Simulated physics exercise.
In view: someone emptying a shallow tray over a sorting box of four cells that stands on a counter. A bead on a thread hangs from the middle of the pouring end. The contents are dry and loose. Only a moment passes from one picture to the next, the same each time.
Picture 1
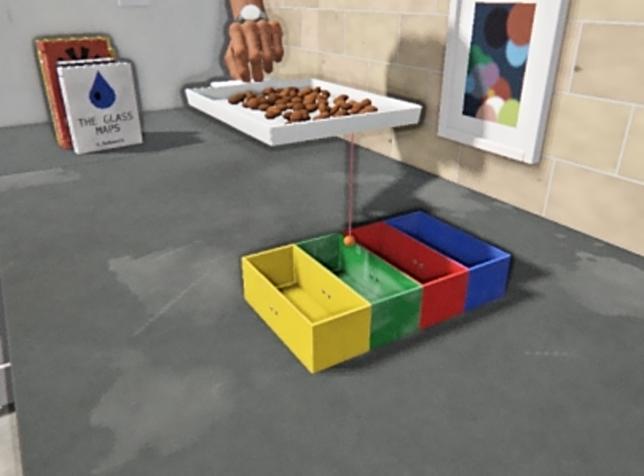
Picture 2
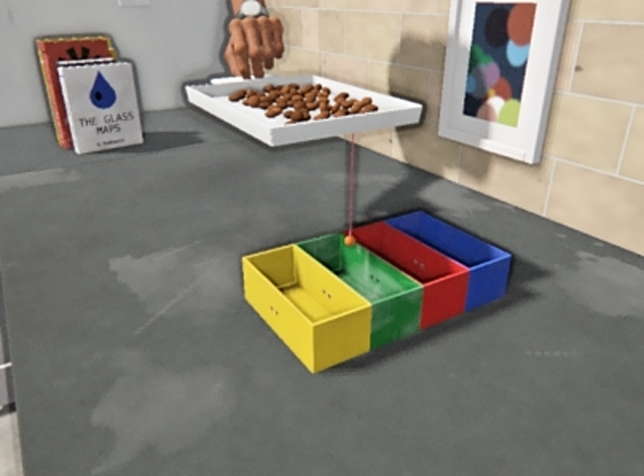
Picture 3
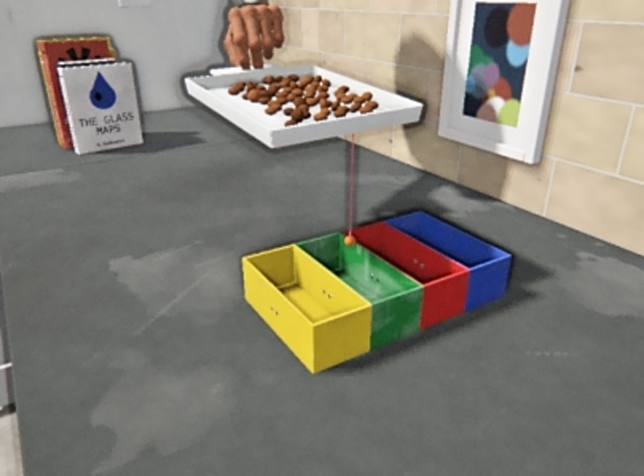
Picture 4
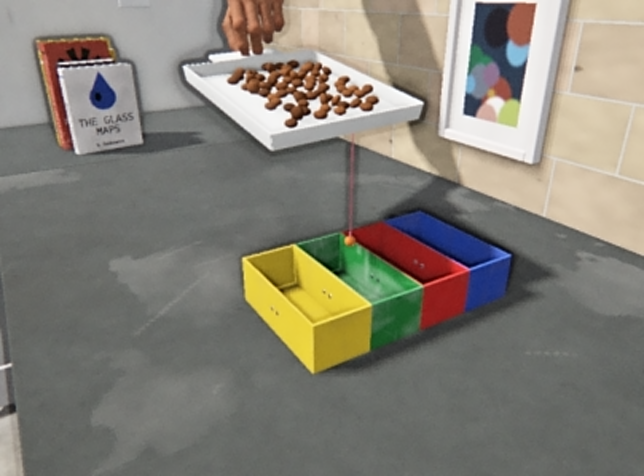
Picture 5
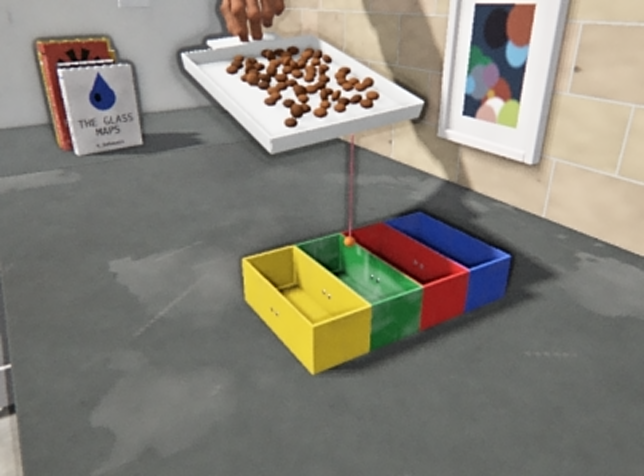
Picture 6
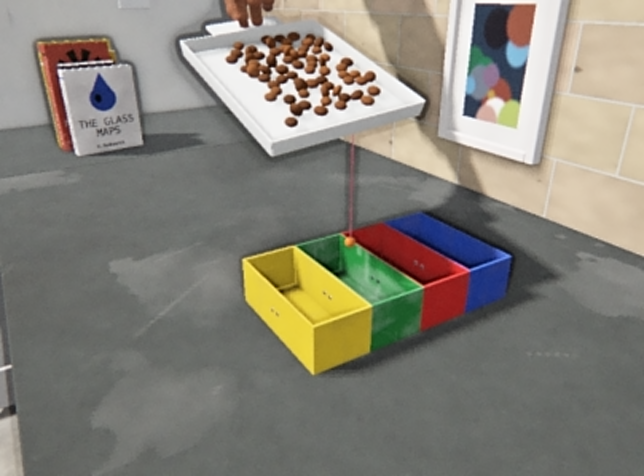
White tray of brown kibble tilting gradually, its near left corner dipping as a hand raises the far end above four coloured cells.
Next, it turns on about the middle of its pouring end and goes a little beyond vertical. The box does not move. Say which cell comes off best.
Most goes to the yellow cell.
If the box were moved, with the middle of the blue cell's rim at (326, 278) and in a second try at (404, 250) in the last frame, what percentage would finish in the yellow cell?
About 0 and 10 per cent.
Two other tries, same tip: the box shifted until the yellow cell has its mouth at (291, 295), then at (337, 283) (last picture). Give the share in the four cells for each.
Near 100 % and 60 %.
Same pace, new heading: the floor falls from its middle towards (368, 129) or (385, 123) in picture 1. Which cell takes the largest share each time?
In turn: The cell in red; that red cell.
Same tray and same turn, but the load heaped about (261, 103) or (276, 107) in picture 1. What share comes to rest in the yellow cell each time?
About 70 and 60 per cent.
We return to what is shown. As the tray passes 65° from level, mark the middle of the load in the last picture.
At about (318, 109).
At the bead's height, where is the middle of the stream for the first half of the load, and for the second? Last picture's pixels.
The first part at (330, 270); the rest at (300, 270).
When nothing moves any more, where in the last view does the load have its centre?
Near (321, 329).
Shortly afterwards, tray tipped steeply; all but a few on the tray; a little falling or outside the box.
Next, tray tipped past a quarter turn; near a third on the tray; near a quarter in the yellow cell; a little in the green cell; near a quarter falling or outside the box.
Some moments later, tray tipped past a quarter turn; near two thirds in the yellow cell; near a quarter in the green cell; only a few in the red cell; a little falling or outside the box.
In the end, tray tipped past a quarter turn; near two thirds in the yellow cell; near a quarter in the green cell; only a few in the red cell; none at all in the blue cell; a little outside the box.
